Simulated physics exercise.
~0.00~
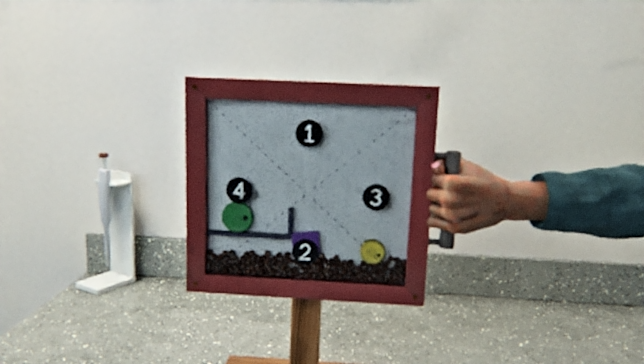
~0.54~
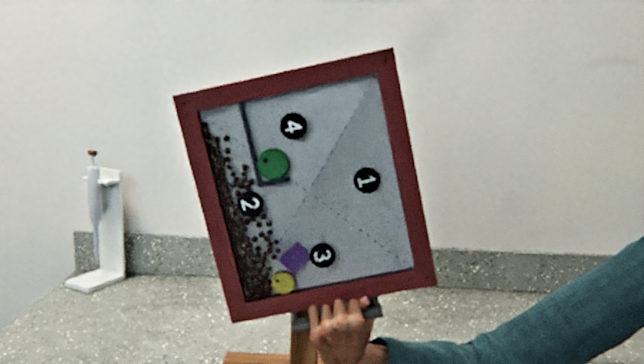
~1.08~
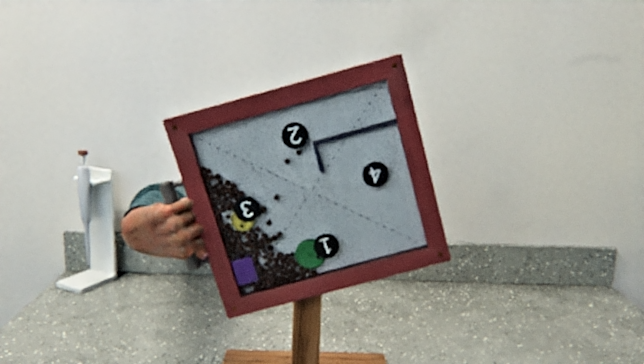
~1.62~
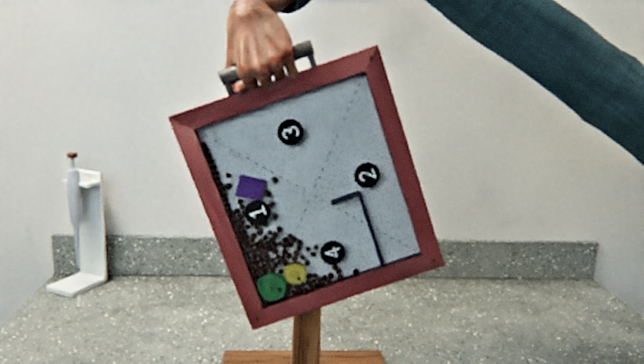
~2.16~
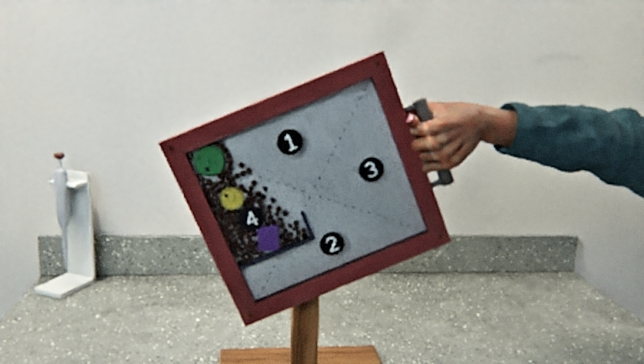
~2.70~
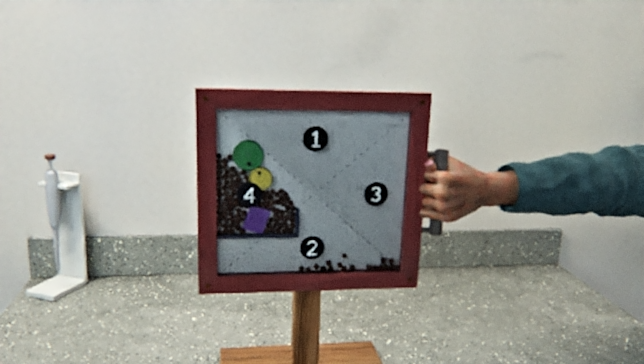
A hand turned a red-framed, windowed box clockwise through a full circle, sending small dark pellets tumbling around inside with a purple block and green and yellow discs, until it stood upright again with all three pieces and most pellets in wedge four, at left.
